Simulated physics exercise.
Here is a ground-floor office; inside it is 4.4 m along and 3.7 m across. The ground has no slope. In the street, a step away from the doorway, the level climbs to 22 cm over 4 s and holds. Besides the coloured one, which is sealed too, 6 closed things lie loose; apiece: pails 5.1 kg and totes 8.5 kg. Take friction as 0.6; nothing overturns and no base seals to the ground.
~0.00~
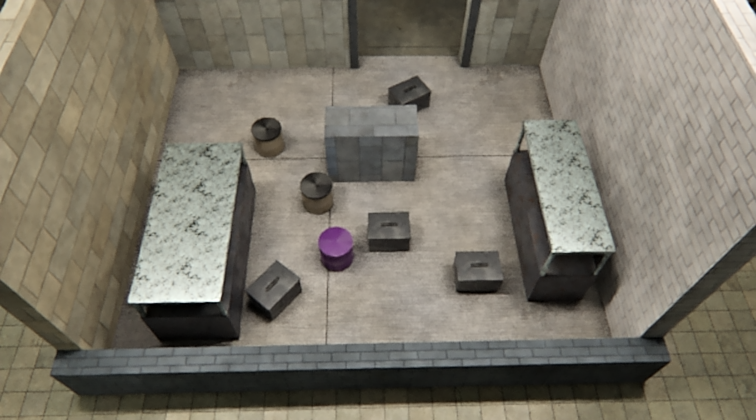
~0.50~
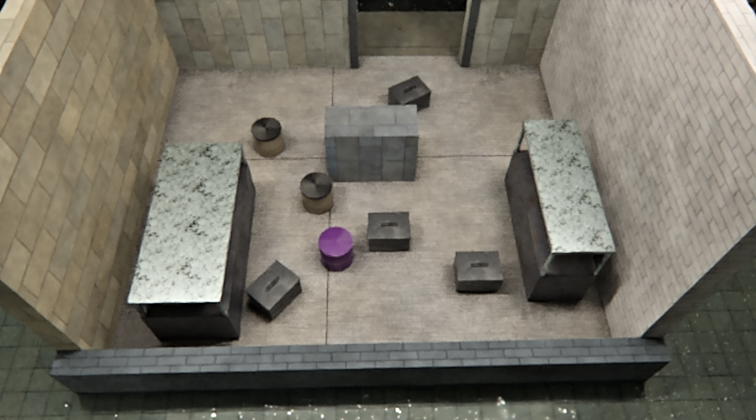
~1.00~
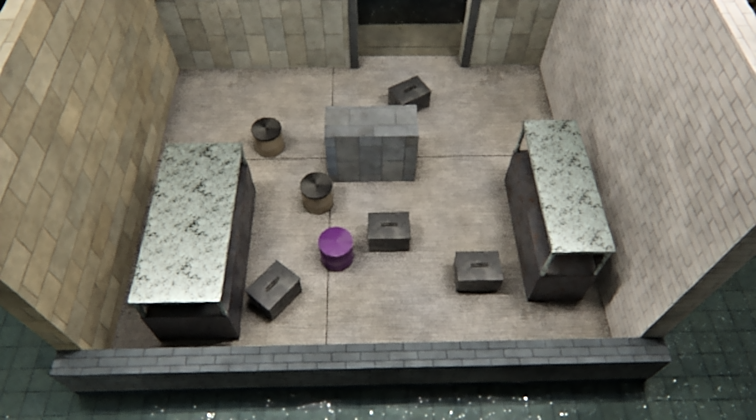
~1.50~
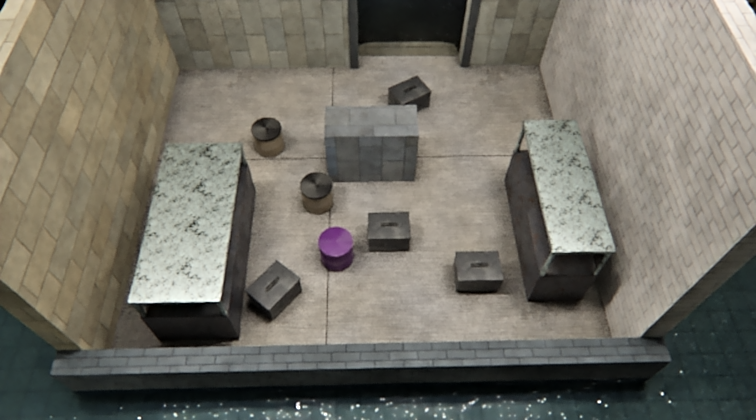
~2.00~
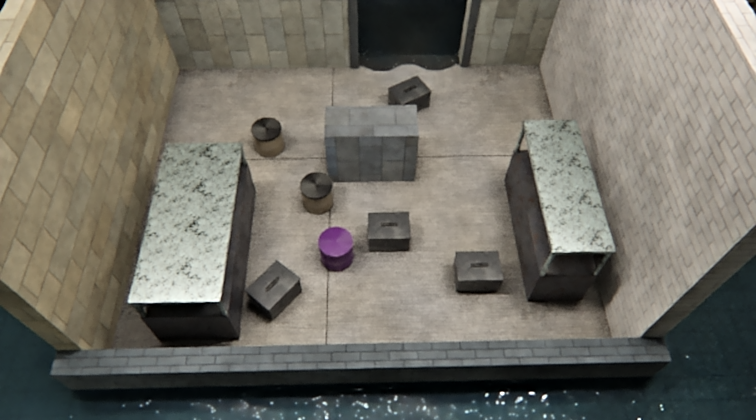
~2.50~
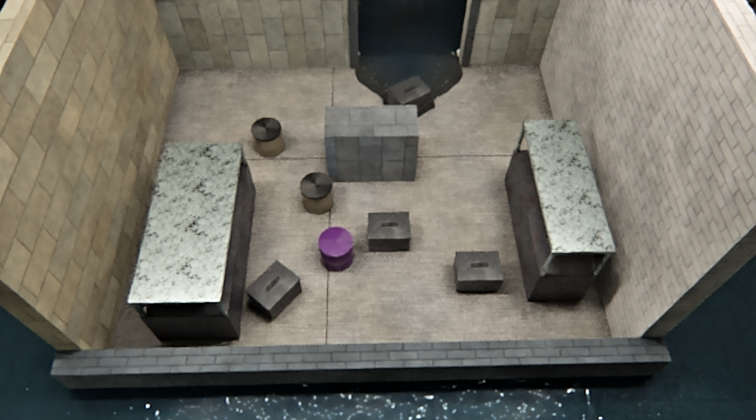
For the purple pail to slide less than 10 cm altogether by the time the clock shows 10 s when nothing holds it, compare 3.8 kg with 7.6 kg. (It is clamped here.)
Verdict: Only the larger load is enough.
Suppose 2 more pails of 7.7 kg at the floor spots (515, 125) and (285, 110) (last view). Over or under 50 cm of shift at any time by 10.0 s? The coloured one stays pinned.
In turn: Short of it, less.
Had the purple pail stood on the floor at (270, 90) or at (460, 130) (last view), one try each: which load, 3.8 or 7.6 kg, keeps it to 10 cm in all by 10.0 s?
In turn: It takes the larger; neither holds.
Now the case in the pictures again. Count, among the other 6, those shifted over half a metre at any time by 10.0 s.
I count 4.
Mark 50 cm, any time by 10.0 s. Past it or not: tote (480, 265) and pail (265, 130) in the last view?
In turn: More, past it.
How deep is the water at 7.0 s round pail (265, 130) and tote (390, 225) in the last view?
About 7 and 2 cm.
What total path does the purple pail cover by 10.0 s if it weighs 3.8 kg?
Some 60 cm in all.
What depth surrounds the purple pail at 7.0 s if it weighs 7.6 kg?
Roughly 2 cm.
After 3.5 s the purple pail would be 0 cm from its start with 3.8 kg and 0 cm from its start with 7.6 kg; 0 cm of water round it then.
After 4.5 s the purple pail would be 0 cm from its start with 3.8 kg and 0 cm from its start with 7.6 kg; 0 cm of water round it then.
After 7.0 s the purple pail would be 0 cm from its start with 3.8 kg and 0 cm from its start with 7.6 kg; 2 cm of water round it then.
After 10.0 s the purple pail would be 55 cm from its start with 3.8 kg and 0 cm from its start with 7.6 kg; 7 cm of water round it then.
